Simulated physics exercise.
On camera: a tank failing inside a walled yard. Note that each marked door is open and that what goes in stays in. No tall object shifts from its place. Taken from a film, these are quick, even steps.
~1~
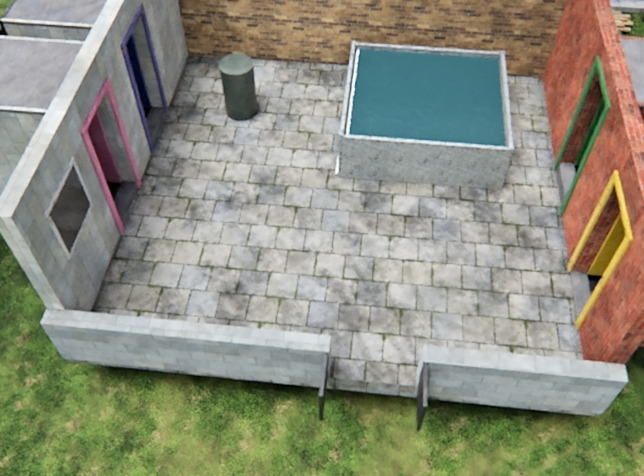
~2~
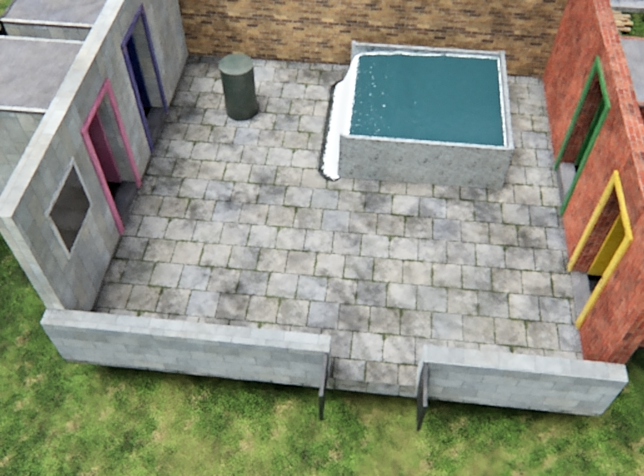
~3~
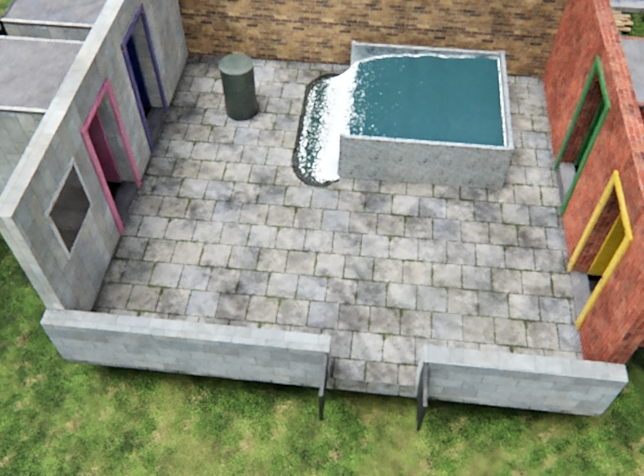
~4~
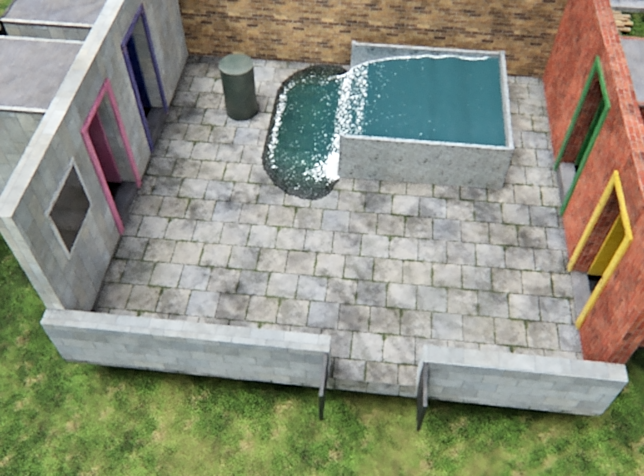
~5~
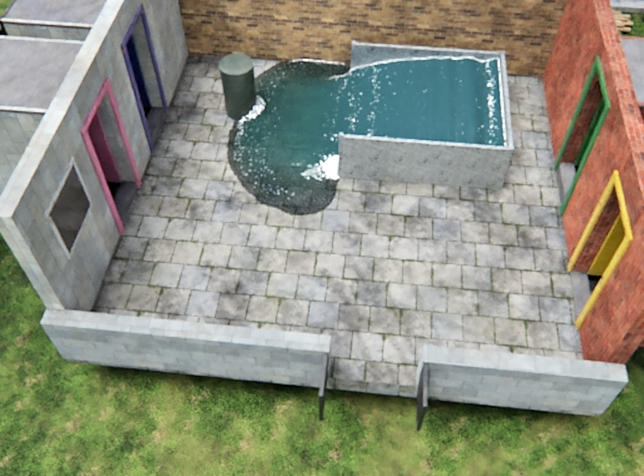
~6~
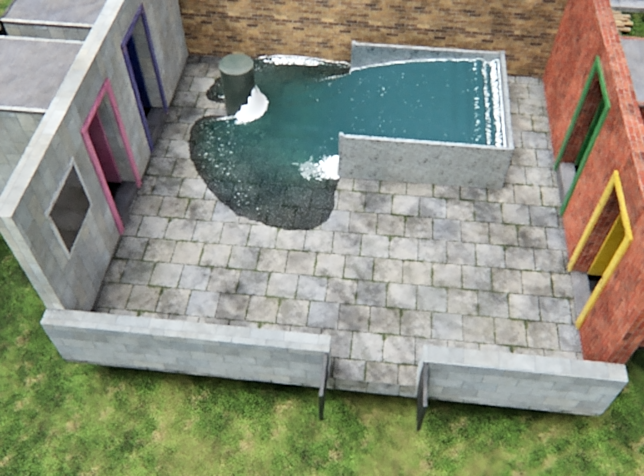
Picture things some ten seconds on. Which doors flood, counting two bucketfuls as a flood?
Result: The blue door exceeds the allowance there, the yellow door exceeds the allowance there, the pink door exceeds the allowance there, the green door keeps inside the allowance there.
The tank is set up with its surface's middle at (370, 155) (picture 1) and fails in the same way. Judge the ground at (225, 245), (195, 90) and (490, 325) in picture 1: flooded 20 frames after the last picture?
Going through them in that order: Waterlogged, waterlogged and still bare.
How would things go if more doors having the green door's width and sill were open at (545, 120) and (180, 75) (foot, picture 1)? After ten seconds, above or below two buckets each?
The first stays short of it, the second crosses the line.
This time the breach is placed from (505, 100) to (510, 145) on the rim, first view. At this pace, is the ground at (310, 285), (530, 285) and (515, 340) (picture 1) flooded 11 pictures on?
Spot one ends up untouched by the spill, spot two deluged, spot three deluged.
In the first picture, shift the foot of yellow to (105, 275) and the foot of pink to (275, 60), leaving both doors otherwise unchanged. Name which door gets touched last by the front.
That is the green one.
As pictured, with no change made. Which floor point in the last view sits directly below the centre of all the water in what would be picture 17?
The water's middle lies around (301, 131).
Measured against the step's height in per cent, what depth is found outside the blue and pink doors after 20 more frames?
Some 130 percent, then some 180 percent.
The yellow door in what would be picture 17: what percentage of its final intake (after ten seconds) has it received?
Share by then: 0 in a hundred.
A moment on, water covers 40 % of the floor; the blue door over two buckets in, the yellow door not reached, the pink door wet at the sill, nothing in, the green door not reached.
Next, water covers 45 % of the floor; the blue door far over two buckets in, the yellow door not reached, the pink door over two buckets in, the green door not reached.
Then, water covers 50 % of the floor; the blue door far over two buckets in, the yellow door not reached, the pink door far over two buckets in, the green door not reached.
Later, water covers 90 % of the floor; the blue door far over two buckets in, the yellow door over two buckets in, the pink door far over two buckets in, the green door not reached.
In the end, water covers 100 % of the floor; the blue door far over two buckets in, the yellow door far over two buckets in, the pink door far over two buckets in, the green door wet at the sill, nothing in.
